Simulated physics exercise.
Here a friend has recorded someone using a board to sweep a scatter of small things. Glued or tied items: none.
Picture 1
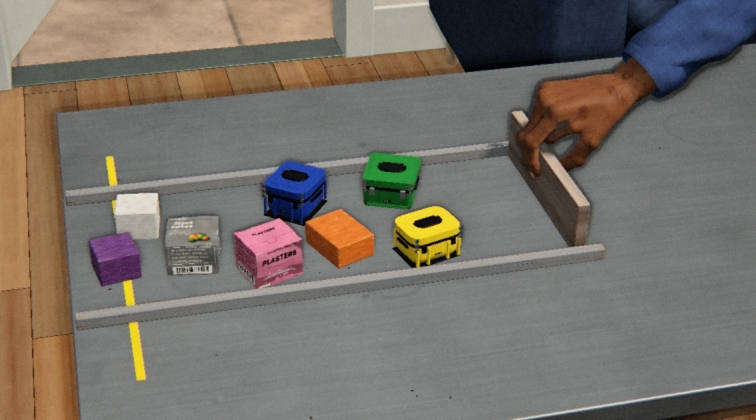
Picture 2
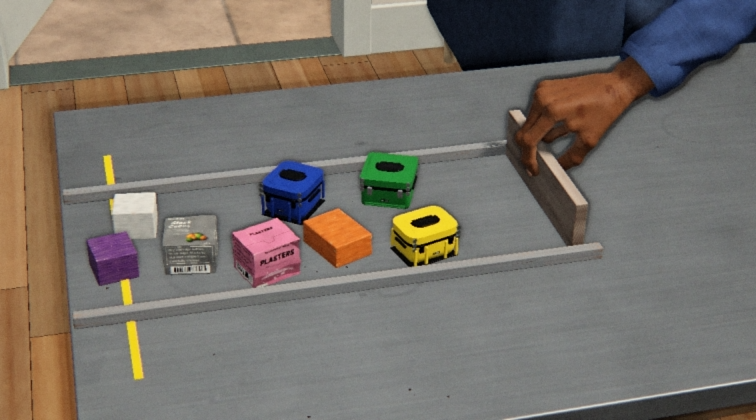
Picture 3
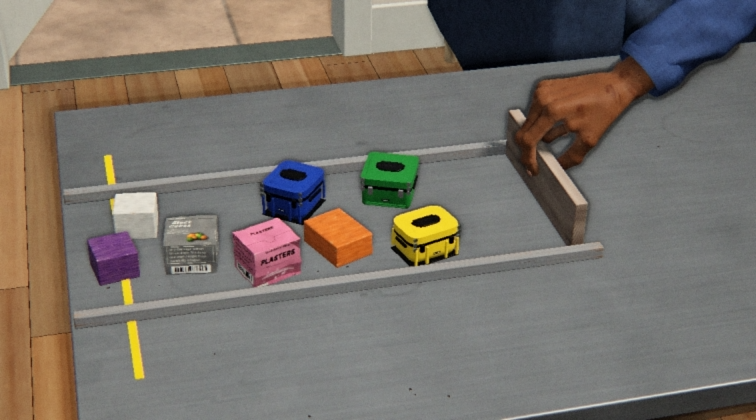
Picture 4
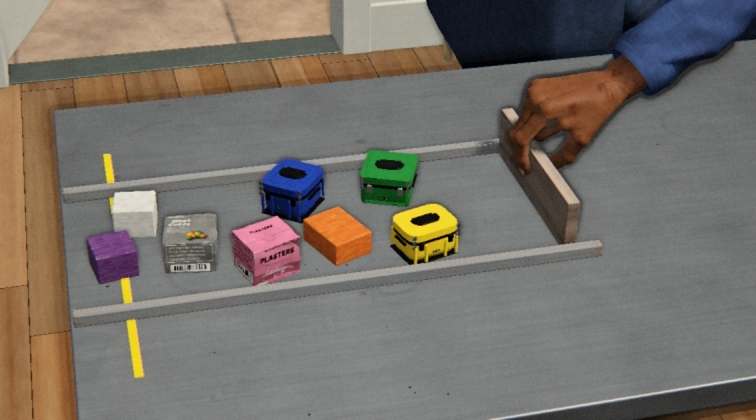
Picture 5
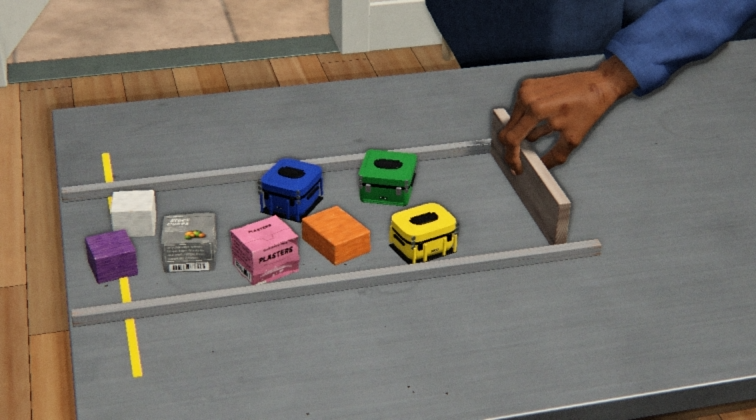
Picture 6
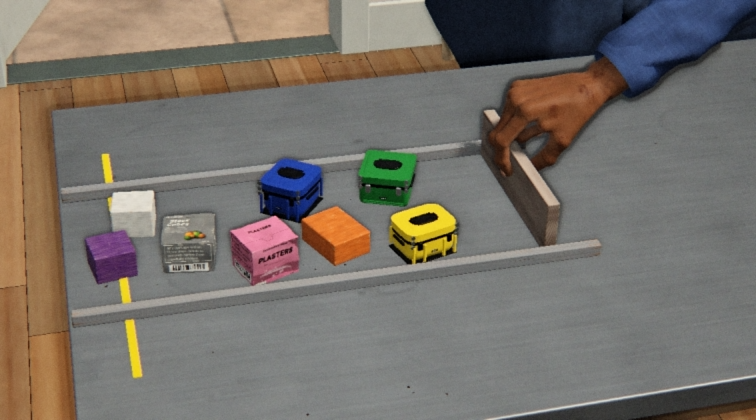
A hand held a wooden board upright between two rails on a grey table, then slid it a little to the left, while the scattered small boxes and blocks near the yellow tape stayed put.
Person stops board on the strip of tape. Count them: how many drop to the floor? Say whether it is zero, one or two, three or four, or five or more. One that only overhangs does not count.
It is five or more.
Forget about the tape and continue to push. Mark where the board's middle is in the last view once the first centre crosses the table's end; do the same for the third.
Pixels in order: Roughly (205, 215), roughly (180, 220).
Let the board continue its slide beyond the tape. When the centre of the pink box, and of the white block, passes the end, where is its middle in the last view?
About (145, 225), and (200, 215) for the other.
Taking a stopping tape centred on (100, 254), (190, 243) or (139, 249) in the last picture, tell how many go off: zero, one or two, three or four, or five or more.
At least five; just one or two; 5 or more.
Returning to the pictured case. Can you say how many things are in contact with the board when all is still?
Contact count: 2.
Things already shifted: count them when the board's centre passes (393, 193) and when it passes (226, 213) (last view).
Moved so far: 3, later 8.
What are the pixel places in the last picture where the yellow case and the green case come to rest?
Going in order: First (94, 274), then (88, 219).
Soon after, none off yet; purple block at rest near (111, 256); white block at rest near (133, 215); grey box at rest near (189, 243).
Then, none off yet; purple block at rest near (108, 257); white block at rest near (133, 215); grey box moved a little near (165, 241).
Further on, none off yet; purple block moved about its own width near (61, 270); white block moved well along near (58, 212); grey box moved well along near (77, 240).
By the end, the number that fall off is five or more; fallen, orange block, blue case, pink box, grey box, white block and purple block.
